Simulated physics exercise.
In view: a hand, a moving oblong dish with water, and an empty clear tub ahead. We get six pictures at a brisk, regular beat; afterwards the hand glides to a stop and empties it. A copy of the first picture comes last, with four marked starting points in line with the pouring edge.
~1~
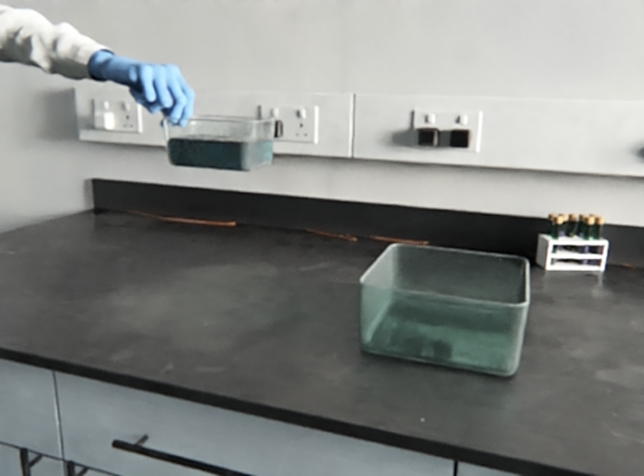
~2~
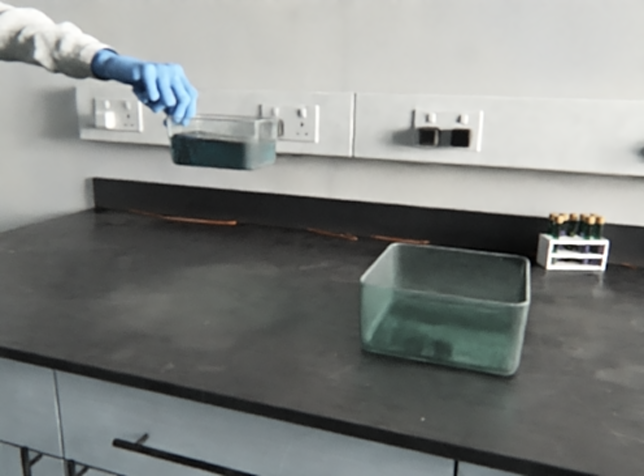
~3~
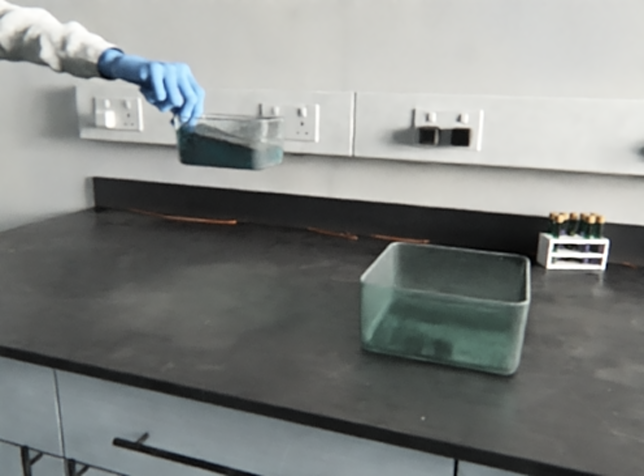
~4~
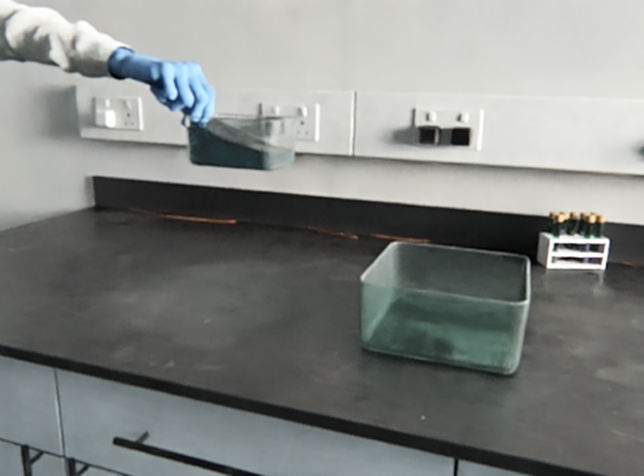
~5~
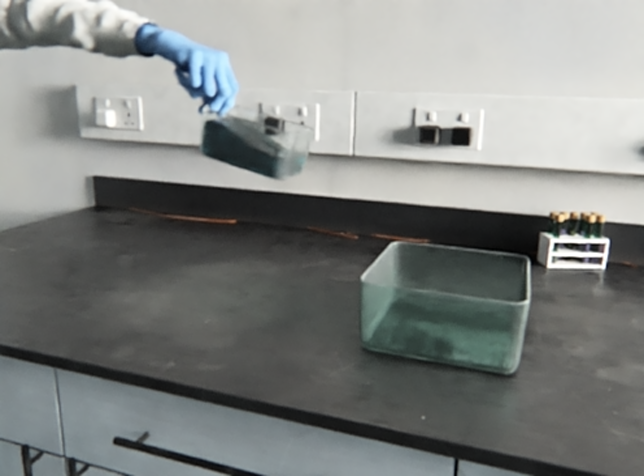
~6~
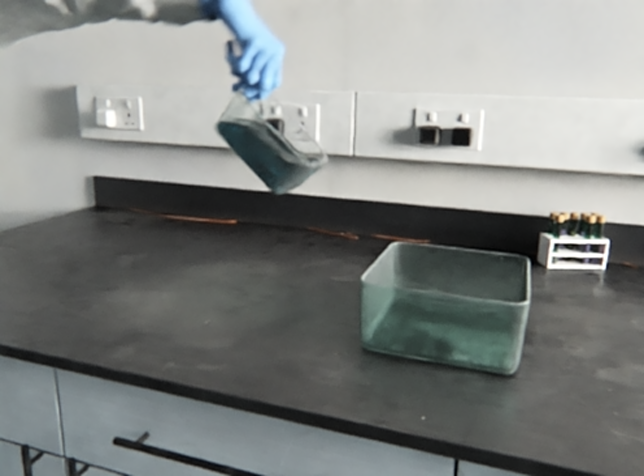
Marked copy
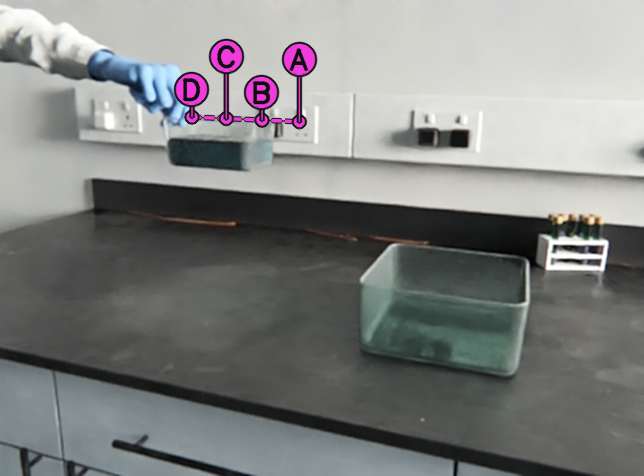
The footage shows a blue-gloved hand holding an oblong dish of water above a dark countertop with a clear tub on it. The hand moves the dish slightly right, then tilts it steeply, its right end dipping downward.
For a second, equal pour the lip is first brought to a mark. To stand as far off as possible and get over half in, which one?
Take A.
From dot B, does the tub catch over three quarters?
No, it does not.
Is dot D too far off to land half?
Yes, that goes wrong.
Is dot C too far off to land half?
Yes, that goes wrong.
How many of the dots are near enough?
One of the four.
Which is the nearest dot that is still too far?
Dot B.
On the marked copy, A at (299, 121); B at (261, 120); C at (226, 118); D at (191, 117).
Choosing A, about 76 % lands in the tub, 13 % falls short and 11 % goes beside or beyond.
Choosing B, about 26 % lands in the tub, 70 % falls short and 4 % goes beside or beyond.
Choosing C, about 0 % lands in the tub, 99 % falls short.
Choosing D, about 0 % lands in the tub, 100 % falls short.
